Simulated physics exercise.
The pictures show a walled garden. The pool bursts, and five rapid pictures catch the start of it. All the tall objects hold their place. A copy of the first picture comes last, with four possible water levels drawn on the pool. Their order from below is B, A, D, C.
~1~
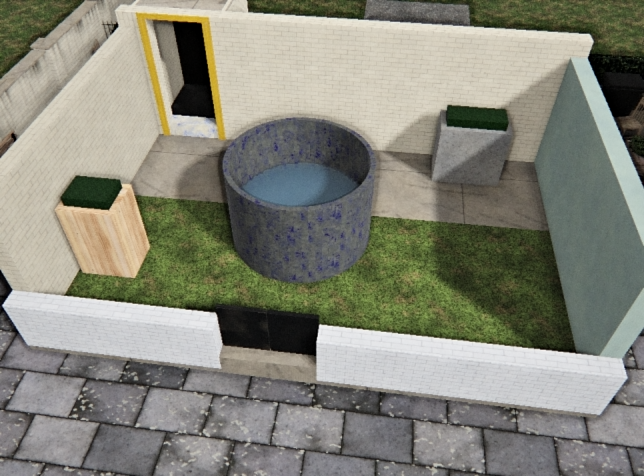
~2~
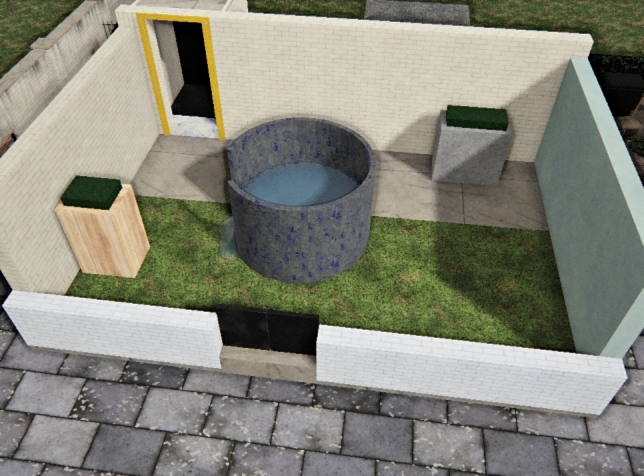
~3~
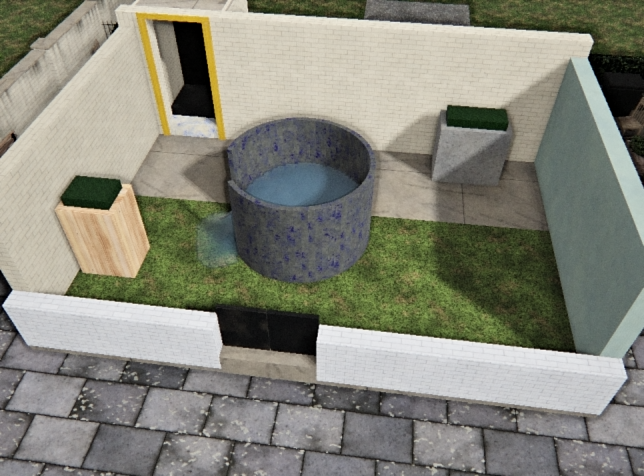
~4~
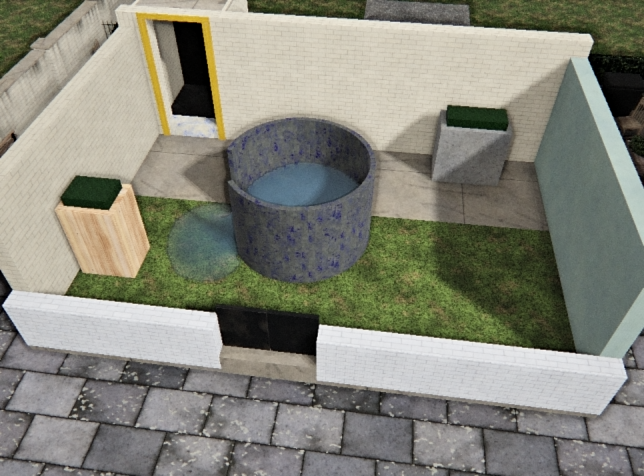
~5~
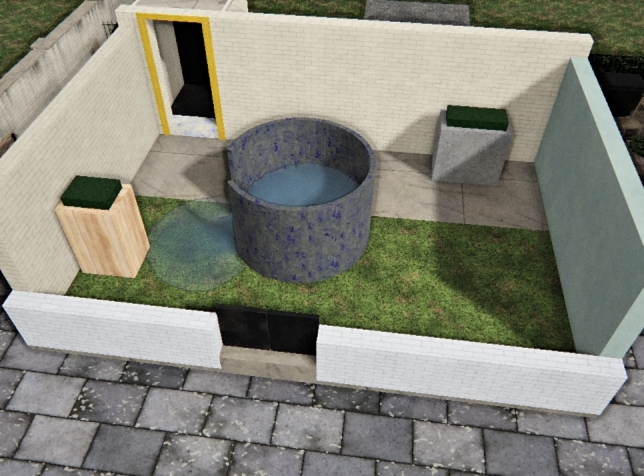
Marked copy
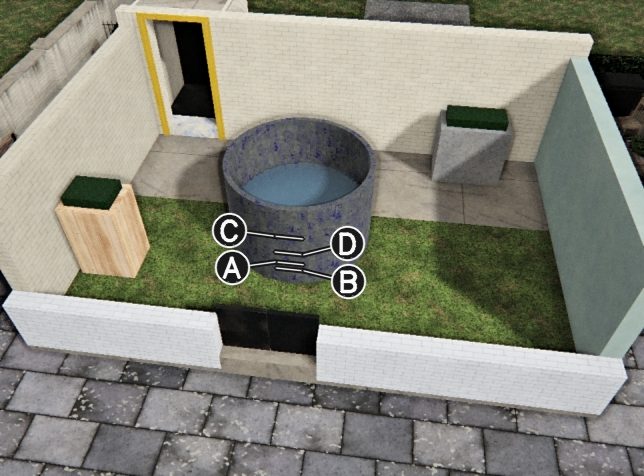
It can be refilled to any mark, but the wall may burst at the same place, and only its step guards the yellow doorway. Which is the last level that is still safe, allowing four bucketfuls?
The limit is C.
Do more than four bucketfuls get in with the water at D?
No, that is safe.
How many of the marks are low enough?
All four.
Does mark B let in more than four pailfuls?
No.
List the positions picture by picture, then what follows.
The first frame shows water in the pool at rest, its middle at (301, 202); foot of the yellow doorway at (195, 137); shut gate at (268, 316).
In the second frame, 1 % of the ground under water, visible out to (236, 257).
In the third frame, 2 % of the ground under water, visible out to (209, 219).
In the fourth frame, 5 % of the ground under water, visible out to (180, 268).
In the fifth frame, 8 % of the ground under water, visible out to (156, 236).
In white, A at (289, 263); B at (289, 269); C at (288, 237); D at (289, 253); from the bottom up B, A, D, C.
If A is chosen, nothing gets over.
If B is chosen, nothing gets over.
If C is chosen, a splash gets over, under a bucket.
If D is chosen, nothing gets over.
